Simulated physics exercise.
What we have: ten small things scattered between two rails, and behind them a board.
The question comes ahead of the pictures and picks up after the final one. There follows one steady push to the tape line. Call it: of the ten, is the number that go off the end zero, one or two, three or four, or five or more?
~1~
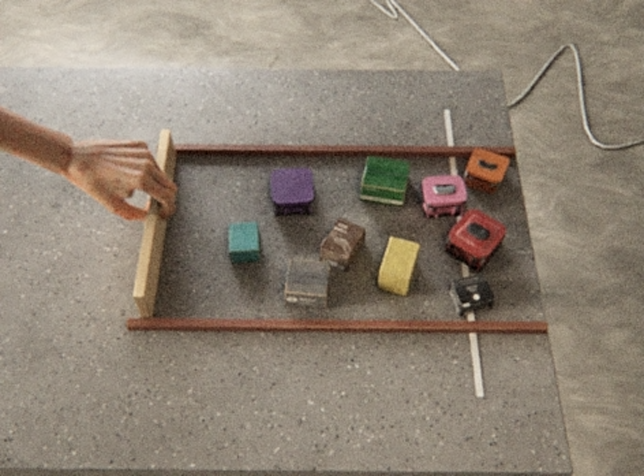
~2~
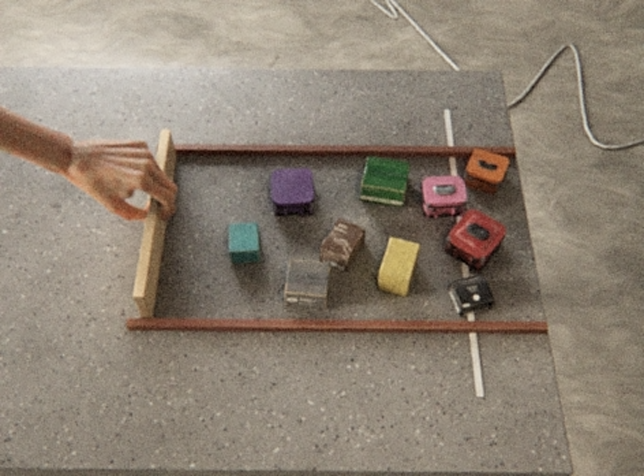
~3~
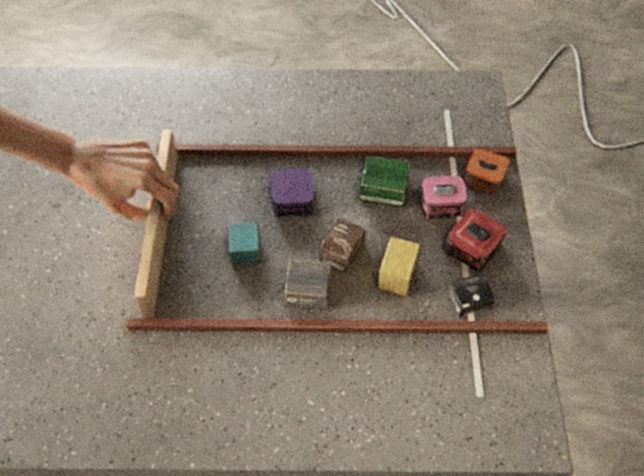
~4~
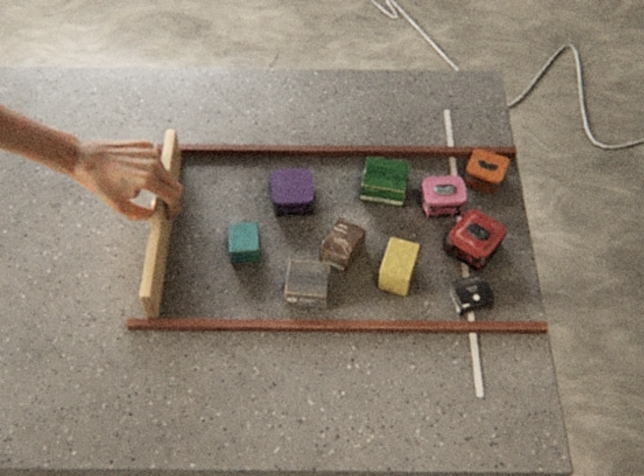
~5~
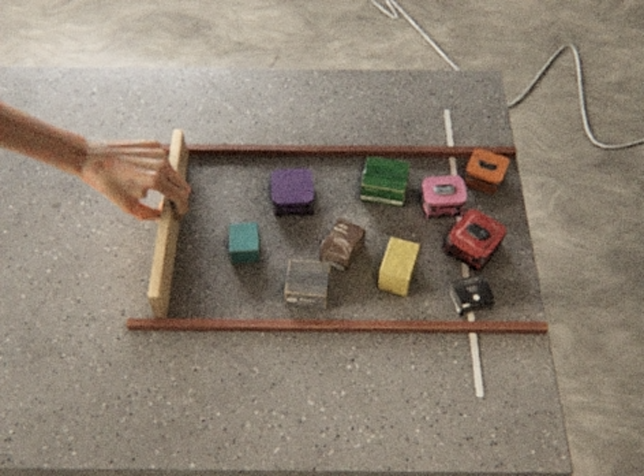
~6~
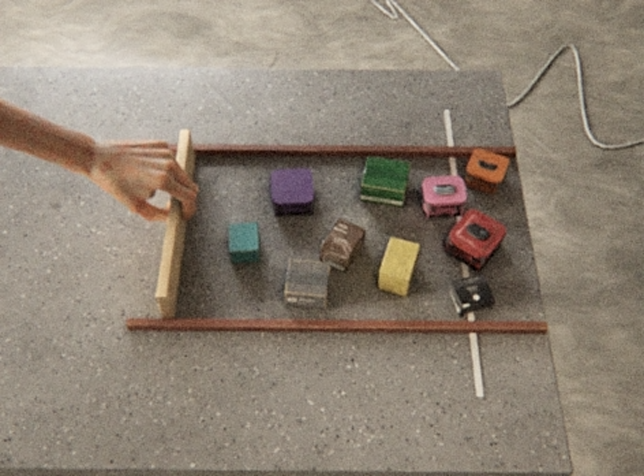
Three or four go off.
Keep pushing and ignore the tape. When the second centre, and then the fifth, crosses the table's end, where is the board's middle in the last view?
Around (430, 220); afterwards around (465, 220).
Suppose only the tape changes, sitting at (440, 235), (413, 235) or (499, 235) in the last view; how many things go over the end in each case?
Tallies in the order asked: 2, 0, 7.
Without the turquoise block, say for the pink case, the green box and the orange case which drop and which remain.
Pink case - gone, green box - safe, orange case - gone.
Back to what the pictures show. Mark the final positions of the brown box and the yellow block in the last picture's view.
Brown box at (509, 240), yellow block at (536, 279).
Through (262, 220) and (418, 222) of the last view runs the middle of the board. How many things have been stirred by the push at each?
The first count is 1, and then it's 10.
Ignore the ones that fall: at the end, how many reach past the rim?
So the number is 2.
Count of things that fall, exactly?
Result - number fallen: 4.
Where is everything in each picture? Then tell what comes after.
The first frame shows orange case (486, 172); red case (476, 240); black box (472, 294); board (157, 220); tape (461, 235).
The second frame shows red case (476, 240); purple case (293, 193).
The third frame shows black box (472, 295); green box (385, 182).
The fourth frame shows orange case (486, 172); pink case (443, 197).
The fifth frame shows red case (476, 240); yellow block (399, 267).
The sixth frame shows orange case (486, 172); red case (476, 240); black box (472, 295); board (178, 220); tape (461, 235).
Soon after, none off yet; orange case at rest near (486, 172); red case at rest near (476, 240); black box at rest near (472, 295).
At rest, the number that fall off is three or four; fallen, pink case, black box, red case and orange case.
